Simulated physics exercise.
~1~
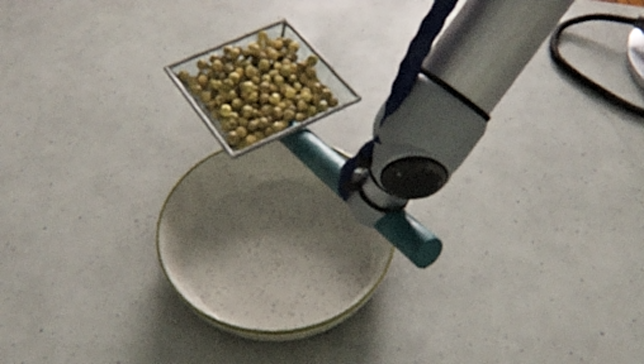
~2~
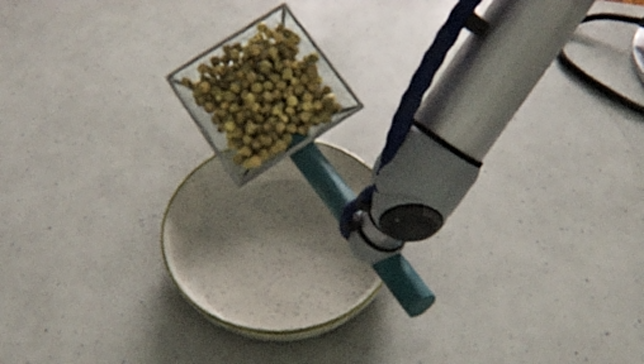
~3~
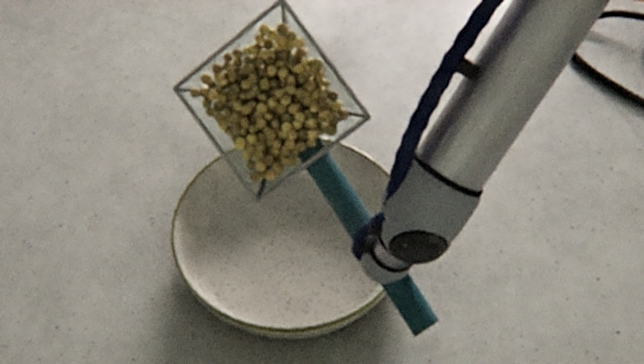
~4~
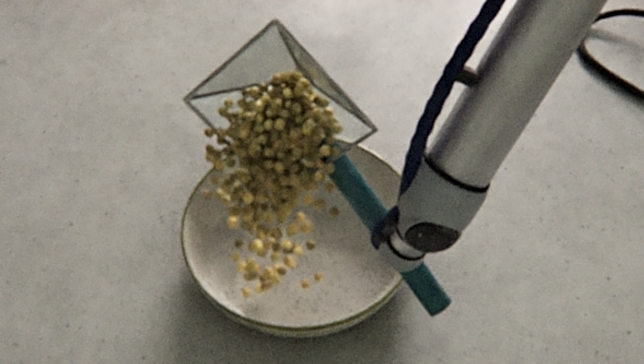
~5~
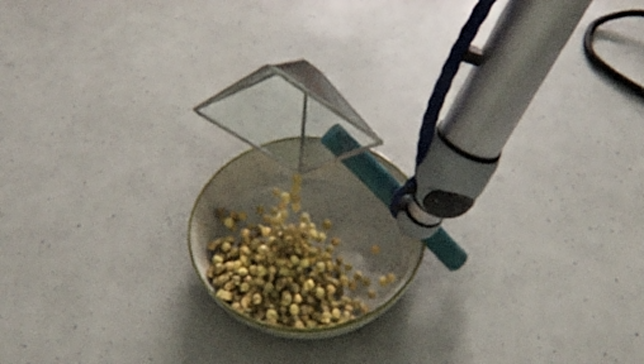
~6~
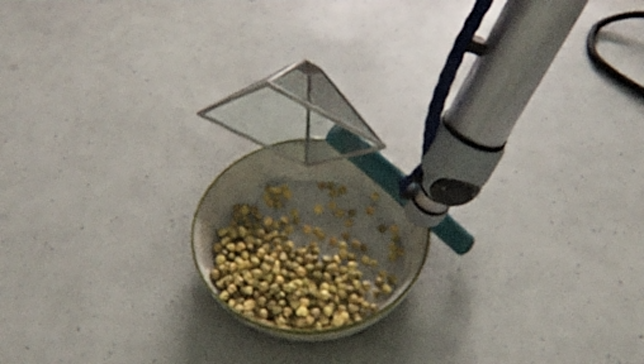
A heap of small yellowish beans tumbled from a clear, square scoop into a wide speckled bowl as a robotic arm steadily tipped its teal handle. The scoop ended up empty and tilted well over, with the beans spread across the bowl.
